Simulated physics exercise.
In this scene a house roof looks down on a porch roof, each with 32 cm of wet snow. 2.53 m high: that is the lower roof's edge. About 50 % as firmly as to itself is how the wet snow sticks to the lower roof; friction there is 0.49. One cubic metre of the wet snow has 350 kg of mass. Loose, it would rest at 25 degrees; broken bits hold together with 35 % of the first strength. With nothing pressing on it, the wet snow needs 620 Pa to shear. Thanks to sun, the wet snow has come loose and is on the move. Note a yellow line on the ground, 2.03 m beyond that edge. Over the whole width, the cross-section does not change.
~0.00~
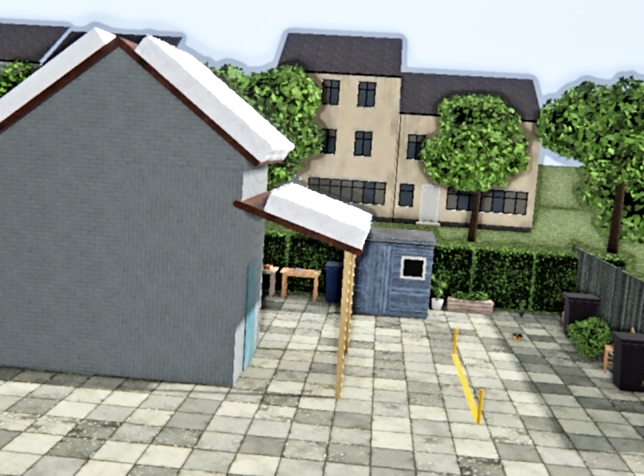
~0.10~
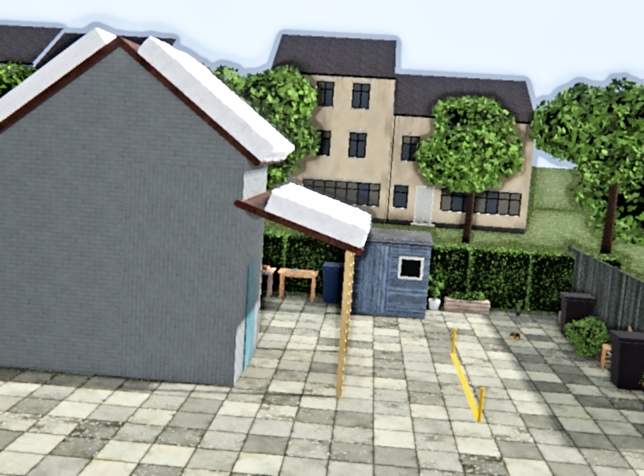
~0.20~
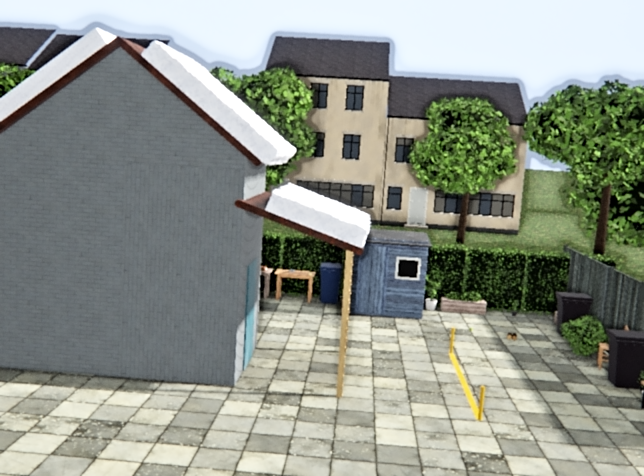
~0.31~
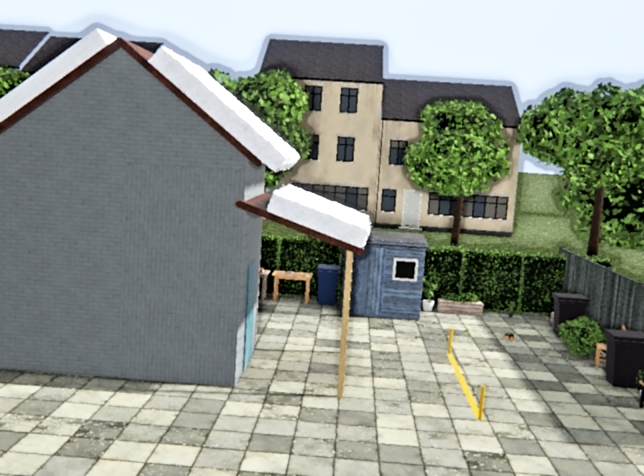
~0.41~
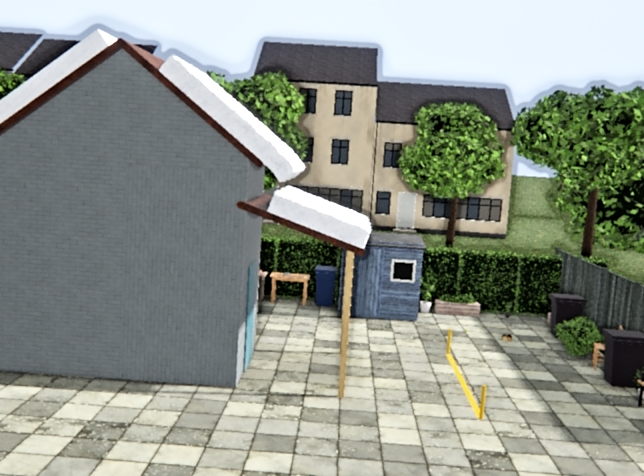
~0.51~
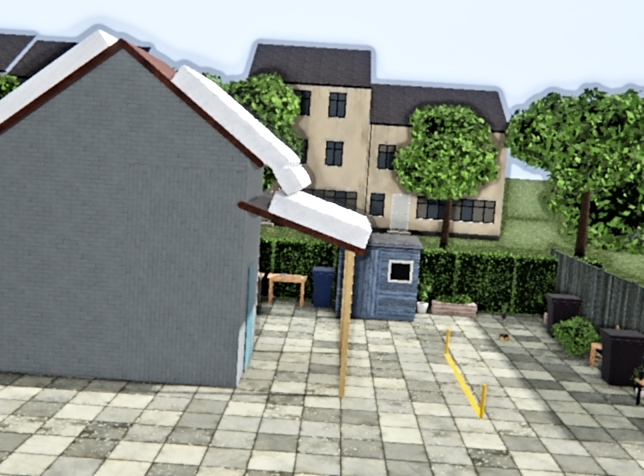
A thick slab of snow slid slowly down the right side of the gray house's roof, leaving a gap near the peak, then poked past the edge above the snowy porch roof and began cracking.
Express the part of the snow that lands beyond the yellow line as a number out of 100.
Roughly 24 per cent.
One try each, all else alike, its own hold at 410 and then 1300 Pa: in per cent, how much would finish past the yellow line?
Respectively, close to 35 % and close to 5 %.
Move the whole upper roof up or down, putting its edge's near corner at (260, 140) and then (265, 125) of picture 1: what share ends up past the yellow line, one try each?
Around 35 percent, then around 45 percent.
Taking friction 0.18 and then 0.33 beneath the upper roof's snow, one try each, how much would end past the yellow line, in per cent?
First try 20 per cent, second try 12 per cent.
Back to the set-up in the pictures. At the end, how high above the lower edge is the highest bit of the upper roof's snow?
Roughly 0.8 m.
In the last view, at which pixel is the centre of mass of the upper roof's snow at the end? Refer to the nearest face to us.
Look near (449, 370) in the final picture.
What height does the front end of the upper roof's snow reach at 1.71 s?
About 0.0 m.
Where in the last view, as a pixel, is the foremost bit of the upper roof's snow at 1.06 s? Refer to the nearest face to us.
Position: About (382, 227).
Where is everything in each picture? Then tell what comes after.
The first frame shows front end of the wet snow at (262, 146).
The second frame shows front end of the wet snow at (264, 147), its middle shifted 2.8 cm, 1 % of it past the upper edge, in one piece.
The third frame shows front end of the wet snow at (268, 151), its middle shifted 11 cm, 4 % of it past the upper edge, in one piece.
The fourth frame shows front end of the wet snow at (275, 157), its middle shifted 24 cm, 9 % of it past the upper edge, in one piece.
The fifth frame shows front end of the wet snow at (285, 157), its middle shifted 43 cm, 17 % of it past the upper edge, in one piece.
The sixth frame shows front end of the wet snow at (295, 178), its middle shifted 67 cm, 26 % of it past the upper edge, cracking.
By 1.06 s, none is below the lower edge and 0 % is past the line.
By 1.71 s, 46 % is below the lower edge and 0 % is past the line.
By 2.35 s, 65 % is below the lower edge and 24 % is past the line.
By 3.00 s, 66 % is below the lower edge and 24 % is past the line.
By 4.50 s, at the end, 71 % is below the lower edge and 24 % is past the line.
